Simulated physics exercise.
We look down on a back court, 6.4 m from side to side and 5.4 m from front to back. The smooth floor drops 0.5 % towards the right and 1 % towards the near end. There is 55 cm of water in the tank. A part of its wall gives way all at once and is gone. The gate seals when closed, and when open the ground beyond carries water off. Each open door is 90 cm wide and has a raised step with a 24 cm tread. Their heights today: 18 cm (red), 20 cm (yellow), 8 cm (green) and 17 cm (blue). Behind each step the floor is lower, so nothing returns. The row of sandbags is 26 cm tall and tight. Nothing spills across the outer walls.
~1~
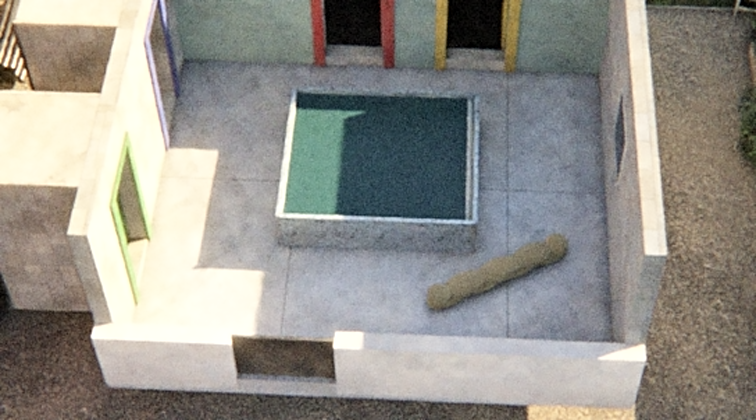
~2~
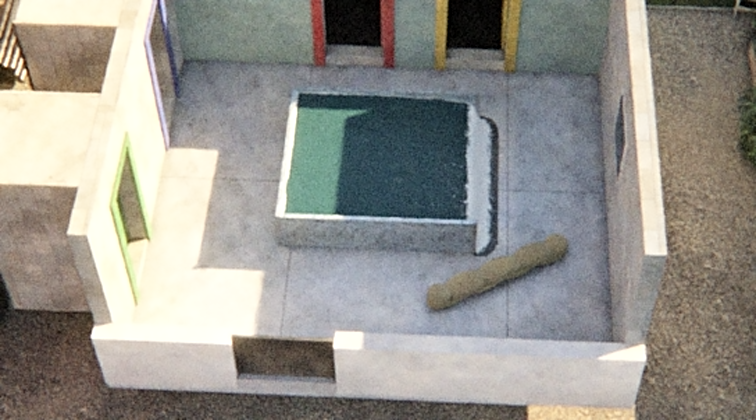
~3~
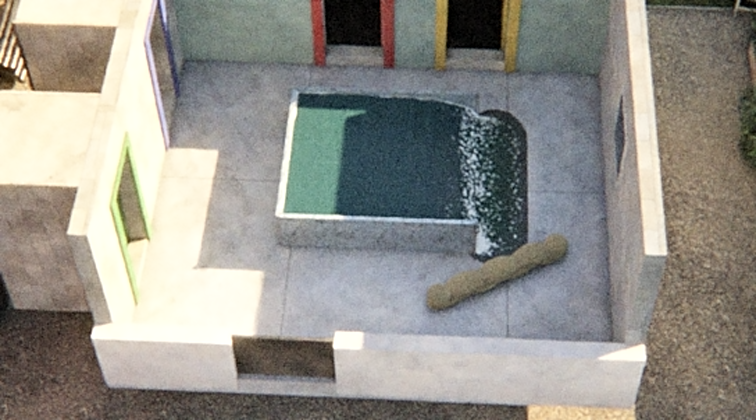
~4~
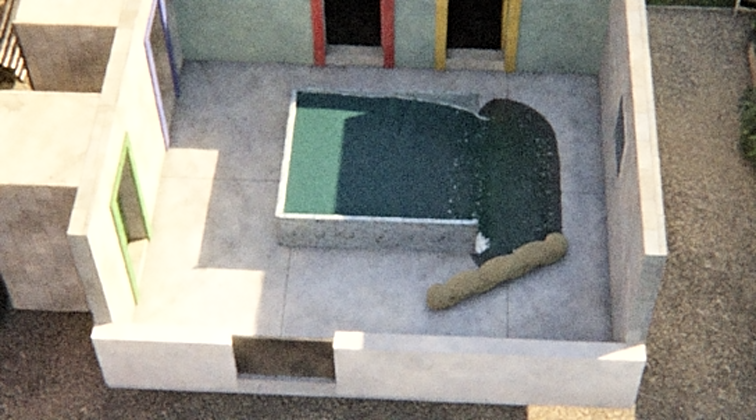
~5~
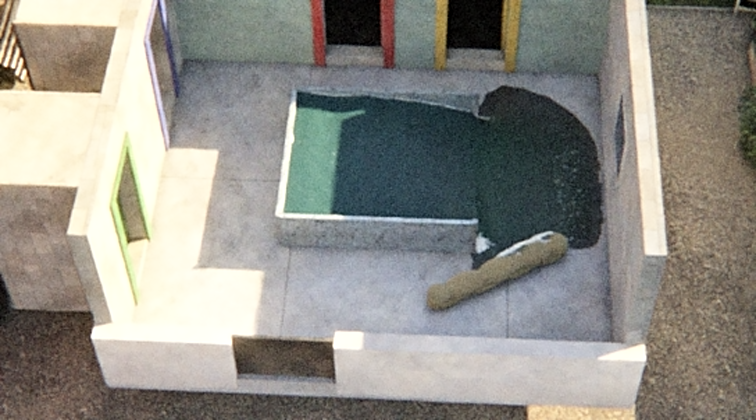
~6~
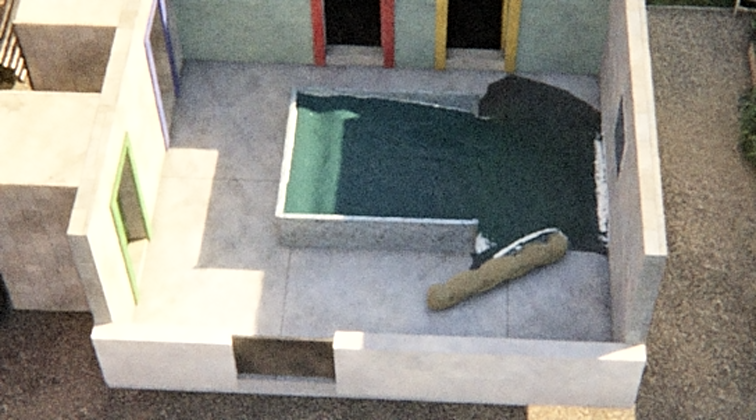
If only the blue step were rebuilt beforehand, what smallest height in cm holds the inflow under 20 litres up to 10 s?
Some 14 cm above the ground.
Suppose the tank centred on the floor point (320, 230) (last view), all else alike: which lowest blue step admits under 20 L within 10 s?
Then roughly 18 cm.
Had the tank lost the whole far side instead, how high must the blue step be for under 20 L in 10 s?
Some 17 cm.
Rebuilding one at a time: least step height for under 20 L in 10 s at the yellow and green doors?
Roughly 13.5 cm at yellow and 13.0 cm at green.
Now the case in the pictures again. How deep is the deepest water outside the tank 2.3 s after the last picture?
Roughly 42 cm.
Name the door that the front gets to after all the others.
The green one.
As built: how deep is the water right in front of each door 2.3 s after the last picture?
Depths in cm: Red 2, yellow 15, green 0, blue 0.
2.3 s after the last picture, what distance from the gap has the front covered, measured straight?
About 3.6 m.
Then, 0.7 s after the last picture water covers 25 % of the floor, deepest (46 cm) near (601, 213); it has not reached the blue door.
Then, 2.3 s after the last picture water covers 45 % of the floor, deepest (42 cm) near (594, 81); it has not reached the blue door.
Then, 9.3 s after the last picture water covers 95 % of the floor, deepest (19 cm) near (415, 359); 6 cm at the blue door, 7 litres in over its 17 cm step.
At the blue door as built, the water peaked near 18 cm, 4.5 s after the last picture.
With a step of 12 cm, 33 litres would have come in within the 10 s; with 16 cm, 10 litres. So under 20 litres takes about 14 cm.
